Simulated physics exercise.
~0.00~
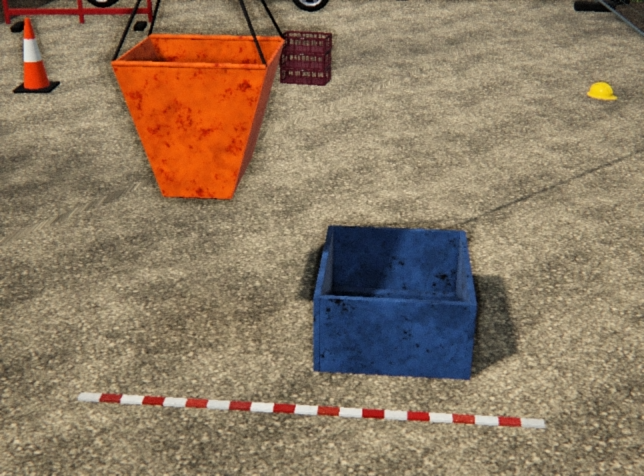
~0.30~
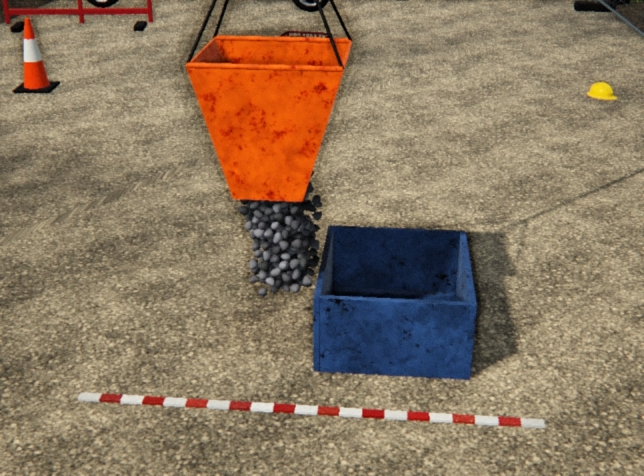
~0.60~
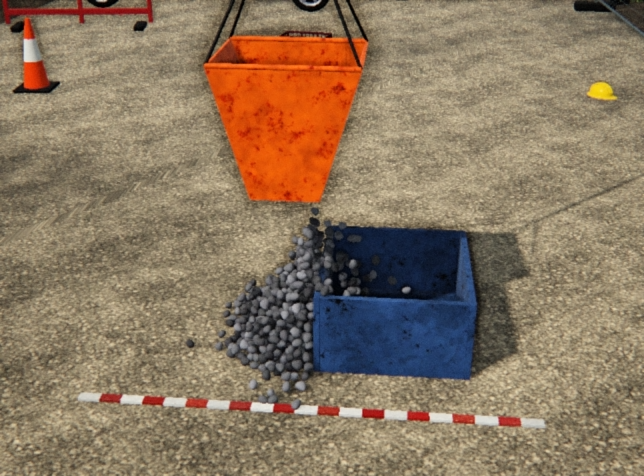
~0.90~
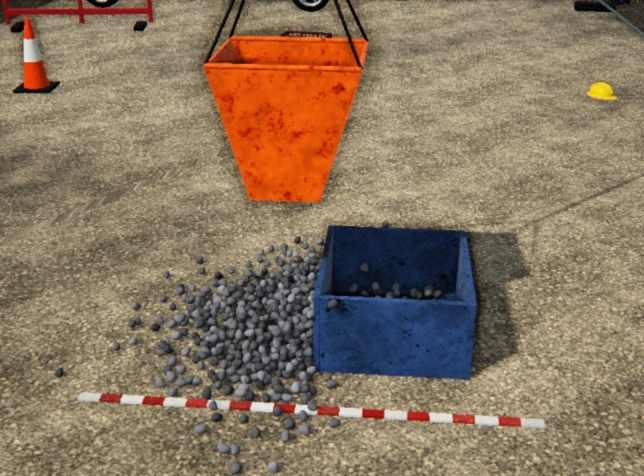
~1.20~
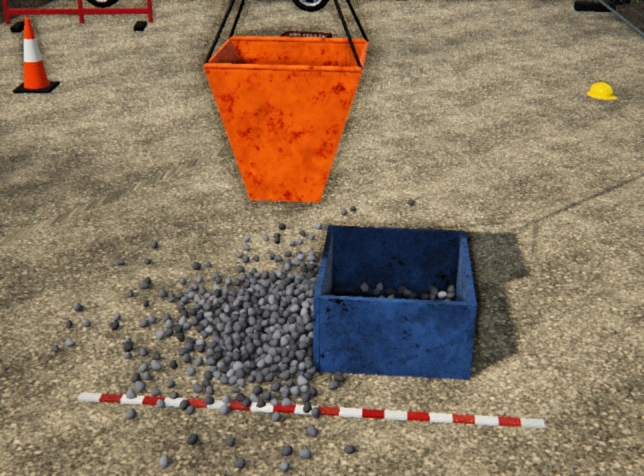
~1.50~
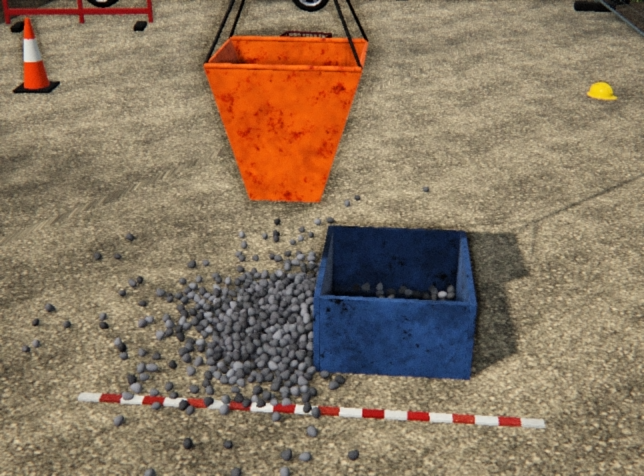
An orange hopper moves right and drops grey stones, most landing left of the blue bin.
